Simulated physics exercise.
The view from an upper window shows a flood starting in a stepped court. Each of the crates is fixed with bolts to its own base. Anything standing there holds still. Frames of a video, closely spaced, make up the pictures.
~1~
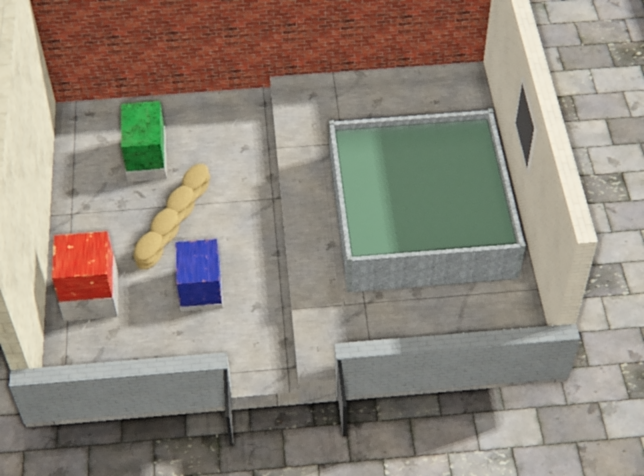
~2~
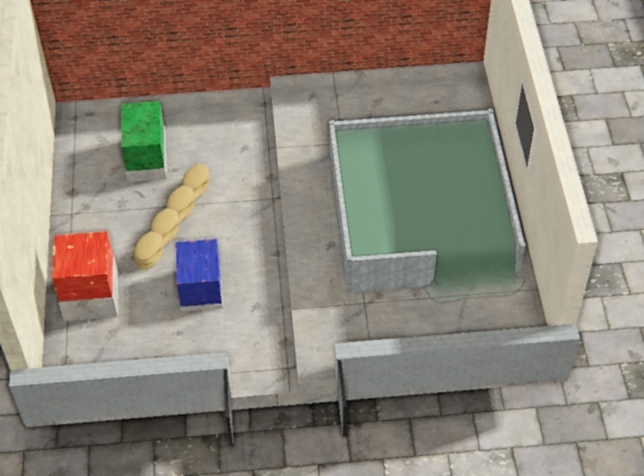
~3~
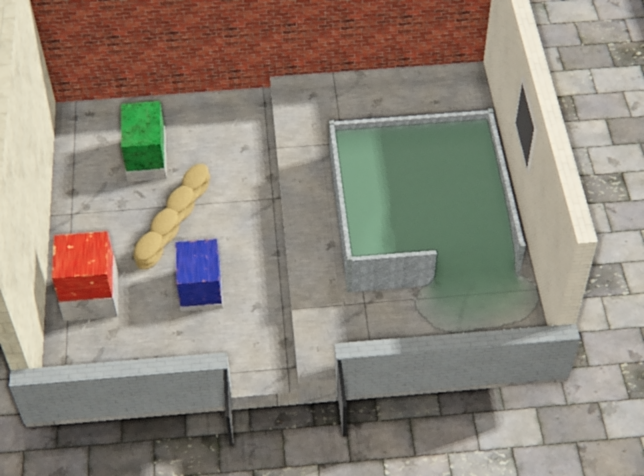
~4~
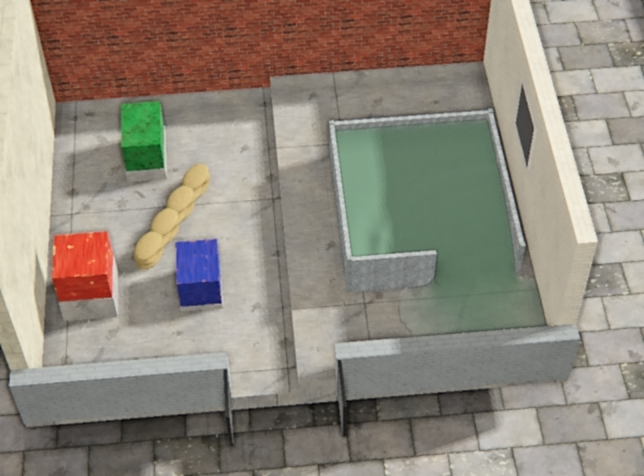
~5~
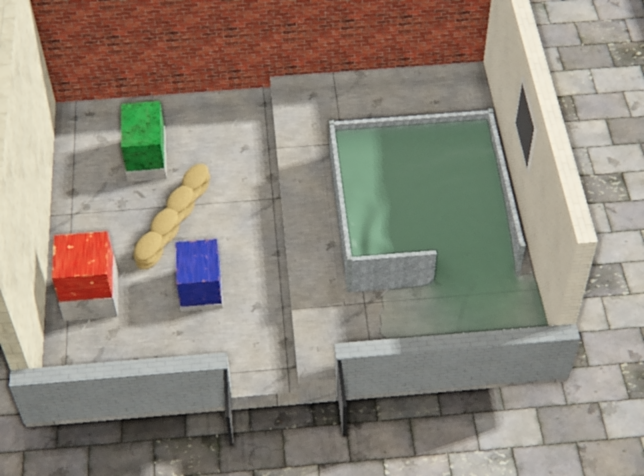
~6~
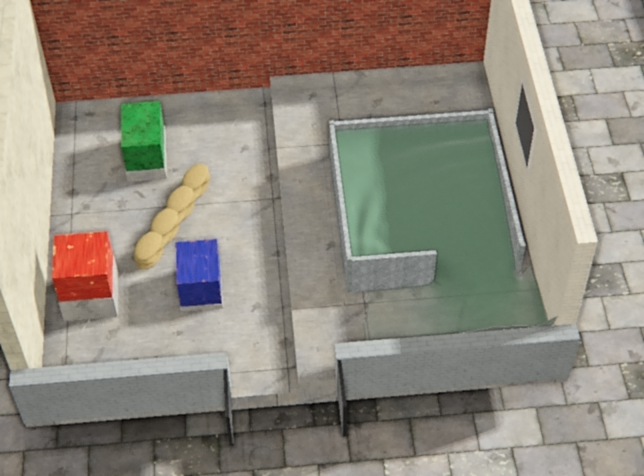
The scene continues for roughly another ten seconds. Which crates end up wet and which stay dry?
The green crate avoids any dampness from the water; the blue crate gets dampened by the water; the red crate avoids any dampness from the water.
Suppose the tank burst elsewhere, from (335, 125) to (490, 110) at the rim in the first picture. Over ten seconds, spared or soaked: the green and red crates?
So the green crate goes wet while the red crate remains untouched.
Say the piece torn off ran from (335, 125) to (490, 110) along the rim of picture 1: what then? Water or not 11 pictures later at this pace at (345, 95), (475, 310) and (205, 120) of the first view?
One after the other: Under water, clear, wet.
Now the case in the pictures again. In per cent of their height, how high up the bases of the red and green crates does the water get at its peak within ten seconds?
Roughly 60 and 70 per cent respectively.
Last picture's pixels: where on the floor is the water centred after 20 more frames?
At about (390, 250).
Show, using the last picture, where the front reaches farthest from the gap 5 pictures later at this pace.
Close to (270, 378), I think.
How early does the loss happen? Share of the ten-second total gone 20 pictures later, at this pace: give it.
I'd estimate some 15 per cent.
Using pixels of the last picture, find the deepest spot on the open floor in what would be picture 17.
Roughly (523, 348).
A moment on, water covers 10 % of the floor; the green crate not reached, the blue crate not reached, the red crate not reached.
Next, water covers 25 % of the floor; the green crate not reached, the blue crate water round its plinth, the red crate not reached.
Then, water covers 50 % of the floor; the green crate not reached, the blue crate water round its plinth, the red crate water round its plinth.
Later, water covers 85 % of the floor; the green crate water round its plinth, the blue crate water round its plinth, the red crate water round its plinth.
In the end, water covers 95 % of the floor; the green crate stayed above the water, the blue crate was topped, the red crate stayed above the water.
